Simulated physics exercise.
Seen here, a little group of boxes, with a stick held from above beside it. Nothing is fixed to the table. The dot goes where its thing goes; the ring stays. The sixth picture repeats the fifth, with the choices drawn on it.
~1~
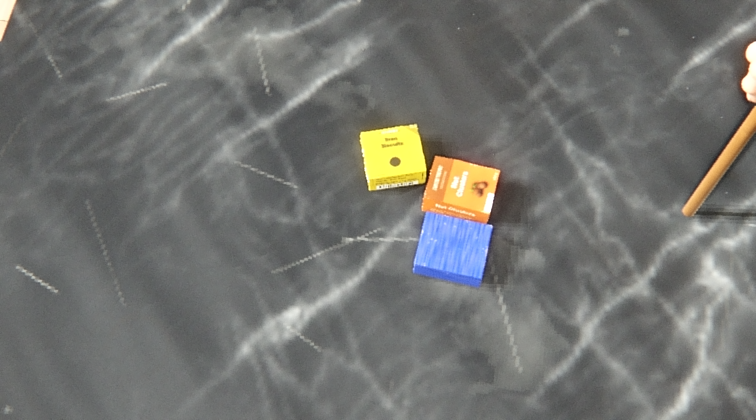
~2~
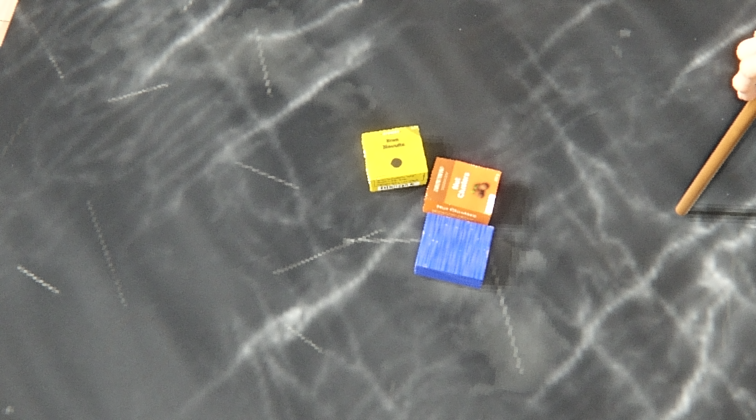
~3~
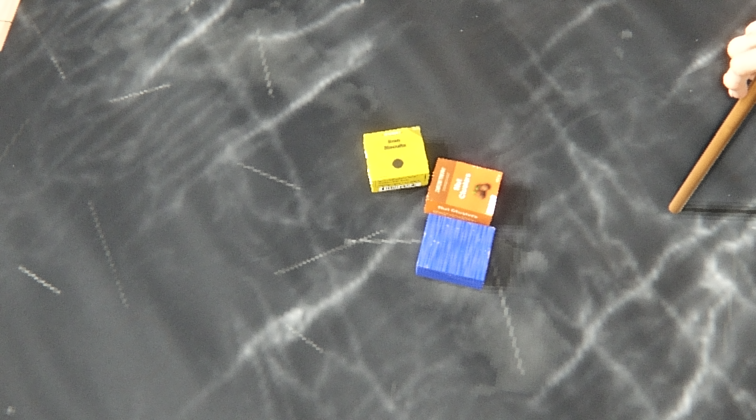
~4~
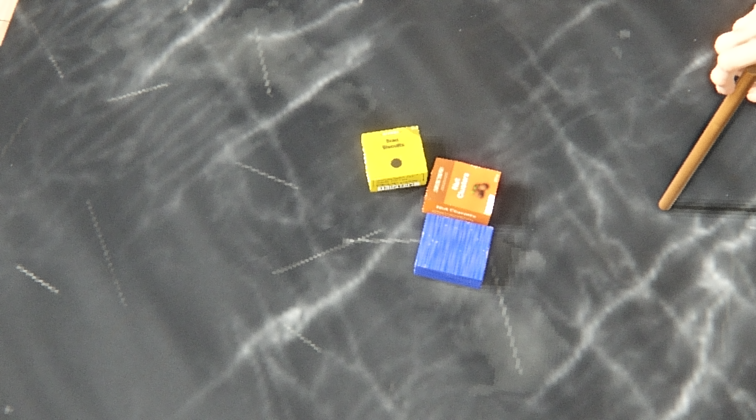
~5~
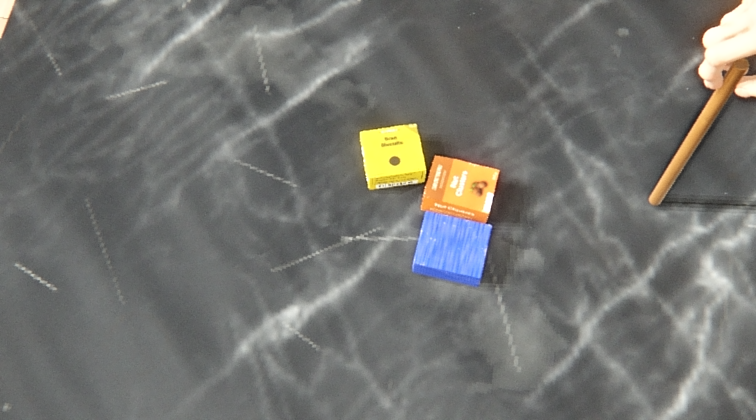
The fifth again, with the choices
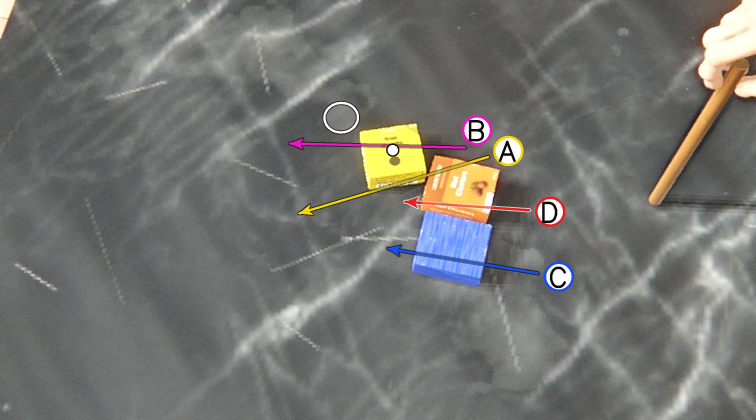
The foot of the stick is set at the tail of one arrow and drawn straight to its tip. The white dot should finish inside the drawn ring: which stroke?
Arrow D does it.
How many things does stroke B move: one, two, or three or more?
One.
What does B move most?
The yellow packet.
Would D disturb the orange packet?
On that stroke, yes.
On the marked copy, A from (488, 157) to (299, 213); B from (465, 148) to (290, 144); C from (538, 273) to (388, 249); D from (529, 210) to (405, 202); the ring at (342, 117); the white dot at (393, 150).
Taking D. A third of the way, foot of the stick (484, 208); yellow packet (386, 153); orange packet (448, 188).
Two thirds of the way, foot of the stick (439, 204); yellow packet (357, 141); orange packet (405, 181).
When it is over, foot of the stick (405, 203); yellow packet (339, 126); orange packet (375, 173); the dot on the yellow packet is in the ring.
As for the rest, A leaves the dotted thing at (360, 150); B leaves the dotted thing at (360, 177); C leaves the dotted thing at (389, 153).
